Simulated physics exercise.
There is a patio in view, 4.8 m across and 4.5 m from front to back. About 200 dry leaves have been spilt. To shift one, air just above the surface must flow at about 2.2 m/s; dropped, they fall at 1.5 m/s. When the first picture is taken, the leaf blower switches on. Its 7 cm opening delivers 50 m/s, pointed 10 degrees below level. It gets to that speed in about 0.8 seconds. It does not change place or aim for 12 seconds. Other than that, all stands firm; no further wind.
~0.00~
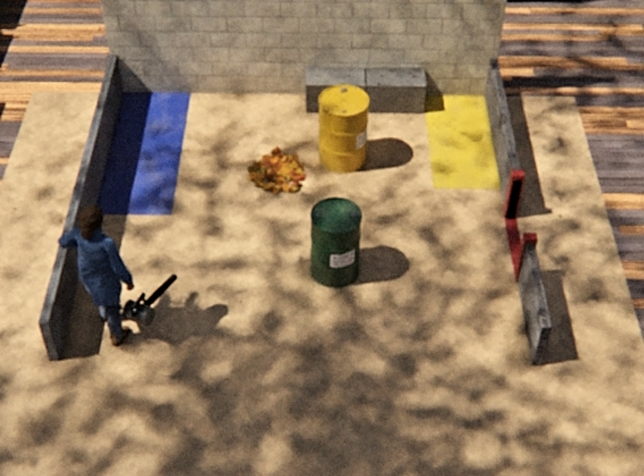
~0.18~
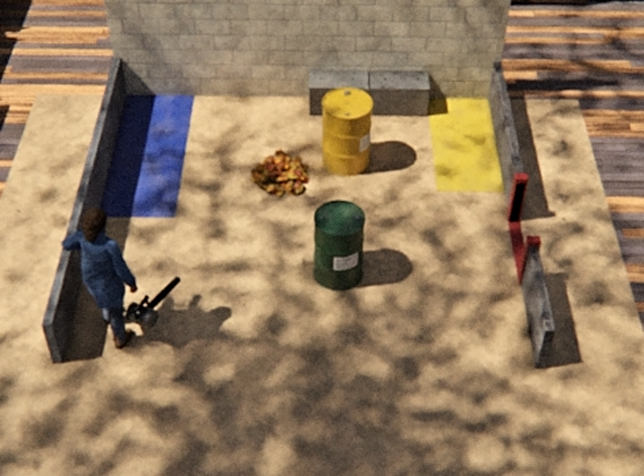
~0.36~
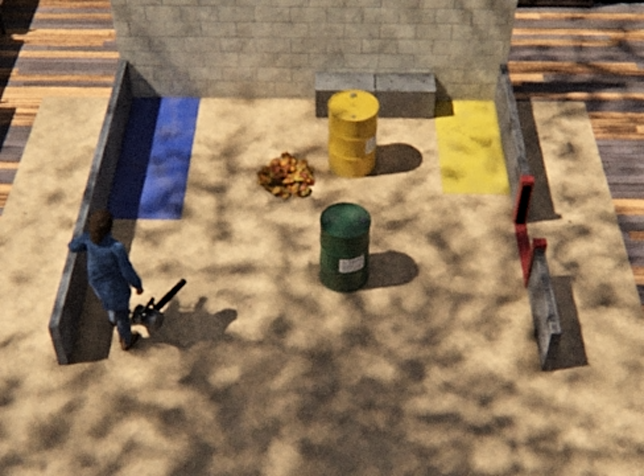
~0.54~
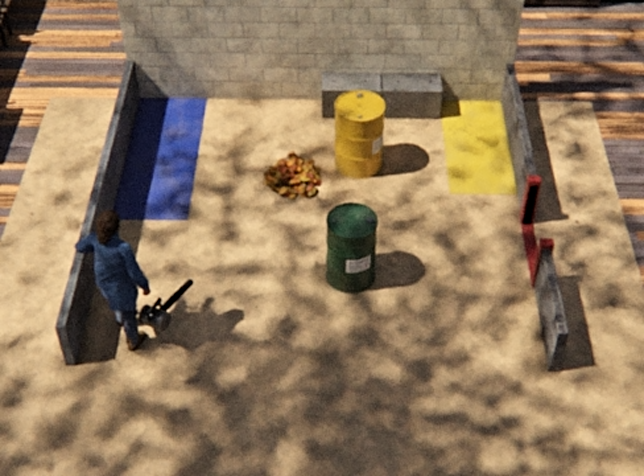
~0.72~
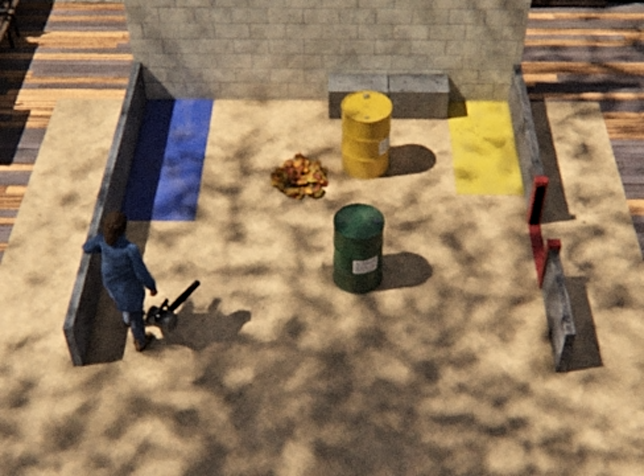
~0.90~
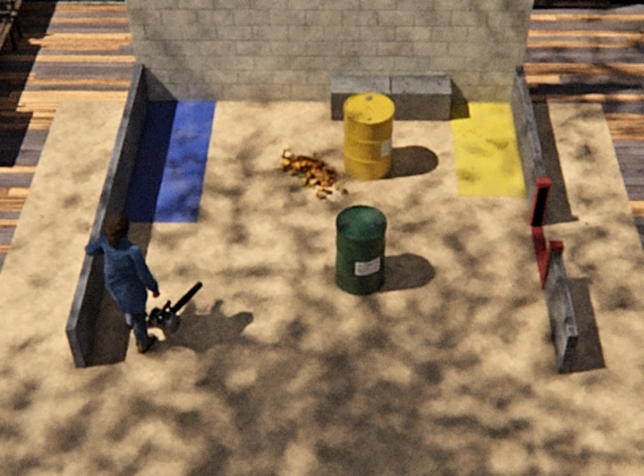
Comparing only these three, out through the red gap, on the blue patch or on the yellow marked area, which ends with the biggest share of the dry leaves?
The biggest share goes to the yellow one.
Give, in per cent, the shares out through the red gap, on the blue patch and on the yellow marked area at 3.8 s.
Roughly 0 % red, 2 % blue and 70 % yellow.
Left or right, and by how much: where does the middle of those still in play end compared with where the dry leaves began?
It drifted rightward some 2.4 m.
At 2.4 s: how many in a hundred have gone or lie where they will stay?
Roughly 20 % of them.
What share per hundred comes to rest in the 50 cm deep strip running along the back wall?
Estimate: Around 70 percent.
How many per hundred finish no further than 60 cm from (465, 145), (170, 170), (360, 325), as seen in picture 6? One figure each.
I would say some 25 %, 0 % and 0 % respectively.
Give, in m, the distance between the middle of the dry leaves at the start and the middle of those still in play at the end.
2.8 m.
After 2.4 s, 62 % are on the yellow marked area, 0 % out through the red gap and 2 % on the blue patch; the middle of those still in play is near (469, 119); 22 % have settled or left.
After 3.8 s, 68 % are on the yellow marked area, 0 % out through the red gap and 2 % on the blue patch; the middle of those still in play is near (478, 120); 34 % have settled or left.
After 6.6 s, 72 % are on the yellow marked area, 0 % out through the red gap and 3 % on the blue patch; the middle of those still in play is near (487, 121); 44 % have settled or left.
After 12.0 s, at the end, 72 % are on the yellow marked area, 0 % out through the red gap and 3 % on the blue patch; the middle of those still in play is near (495, 117).
